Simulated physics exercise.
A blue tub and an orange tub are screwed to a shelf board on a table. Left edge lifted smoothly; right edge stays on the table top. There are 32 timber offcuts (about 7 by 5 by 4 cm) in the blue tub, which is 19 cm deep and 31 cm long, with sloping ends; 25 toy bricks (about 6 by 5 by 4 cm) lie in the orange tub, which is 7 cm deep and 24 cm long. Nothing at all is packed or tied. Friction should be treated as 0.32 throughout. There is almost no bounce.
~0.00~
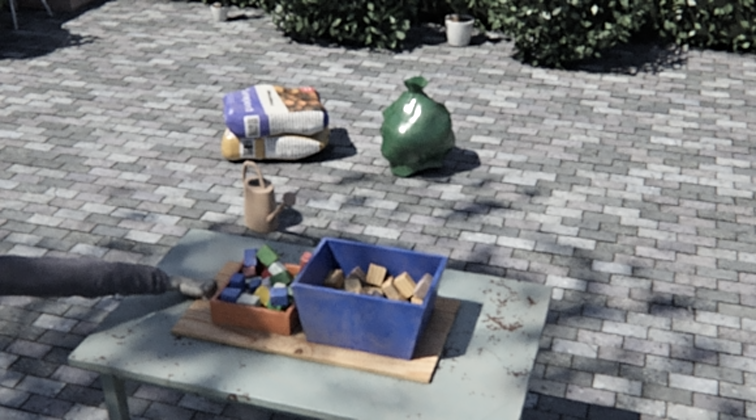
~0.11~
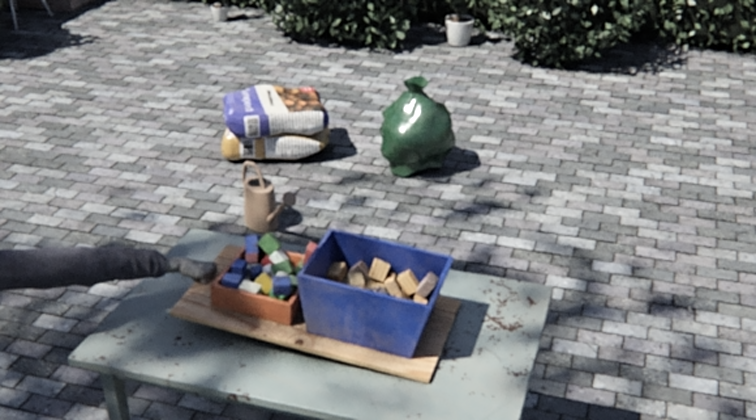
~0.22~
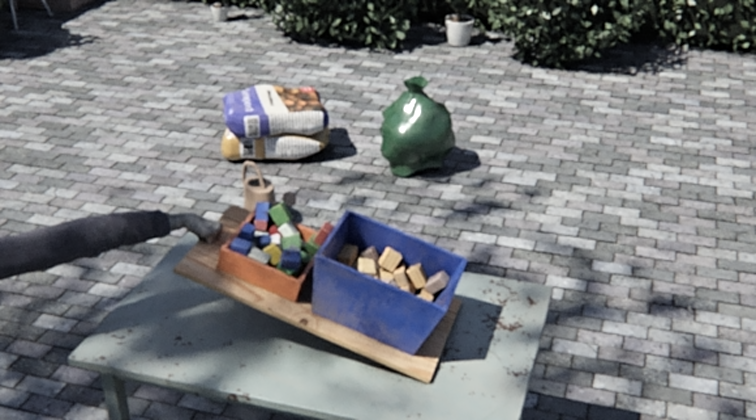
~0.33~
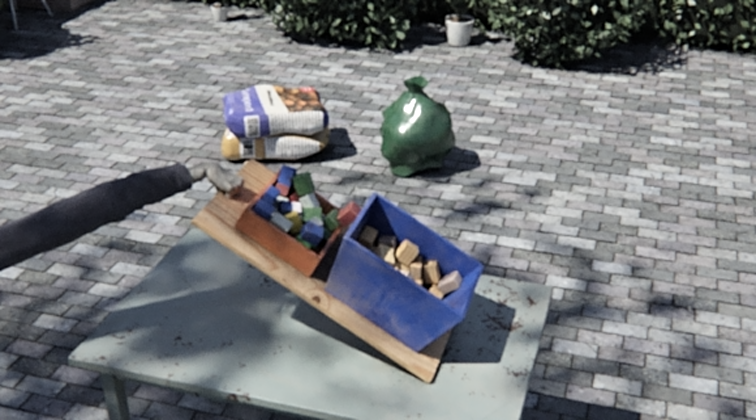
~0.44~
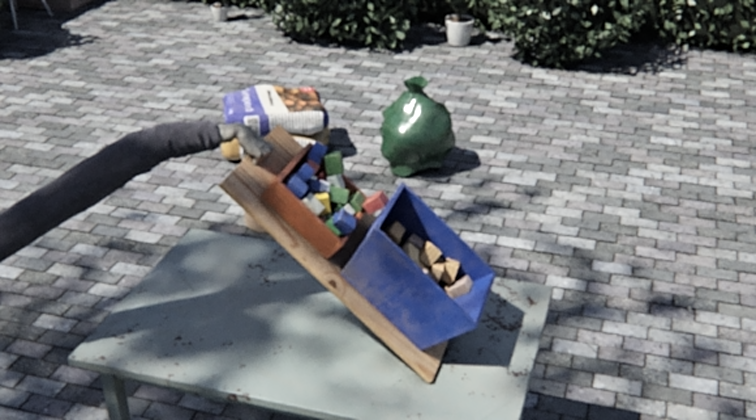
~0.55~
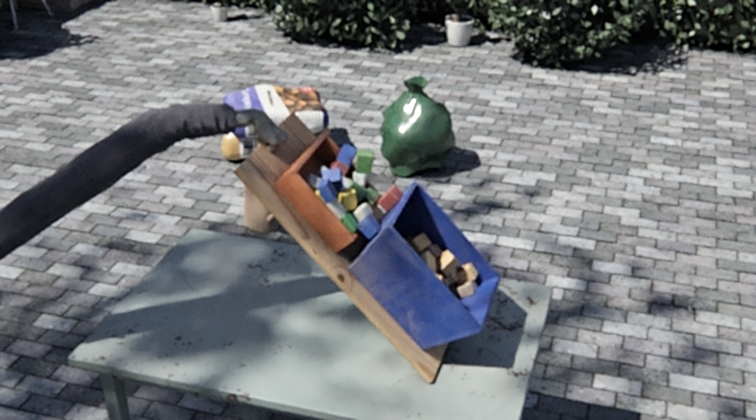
A gloved hand lifts a board's left end, steeply tilting its orange and blue tubs of blocks.
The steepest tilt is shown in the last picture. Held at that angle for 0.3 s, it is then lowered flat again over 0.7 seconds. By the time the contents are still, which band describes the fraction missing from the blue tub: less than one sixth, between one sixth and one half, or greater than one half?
It is going to drop under one in six of its pieces.
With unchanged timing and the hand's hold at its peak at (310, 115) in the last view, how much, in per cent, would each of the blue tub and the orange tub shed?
In that setup the blue tub sheds 10 per cent of its load, while the orange tub sheds 60 per cent.
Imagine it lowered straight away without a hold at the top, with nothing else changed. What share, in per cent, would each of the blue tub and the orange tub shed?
That would cost blue tub 0 per cent of its load and orange tub 40 per cent.
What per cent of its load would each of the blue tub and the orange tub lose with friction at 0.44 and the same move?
Blue tub 0, orange tub 20 per cent.
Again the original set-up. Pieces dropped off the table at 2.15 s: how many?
That count sits near 0.
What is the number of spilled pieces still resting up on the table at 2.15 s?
Count: Around 5.
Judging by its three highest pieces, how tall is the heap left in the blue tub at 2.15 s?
Roughly 15 cm.
After 0.81 s, tilt 47°; the blue tub has all 32 and the orange tub is down by 5 of 25.
After 1.13 s, tilt 30°; the blue tub has all 32 and the orange tub is down by 6 of 25.
After 1.58 s, tilt 0°; the blue tub has all 32 and the orange tub is down by 6 of 25.
Outcome (at 2.15 s), the blue tub has all 32 and the orange tub is down by 6 of 25. Asked share, 0 of 32, 0 per cent.
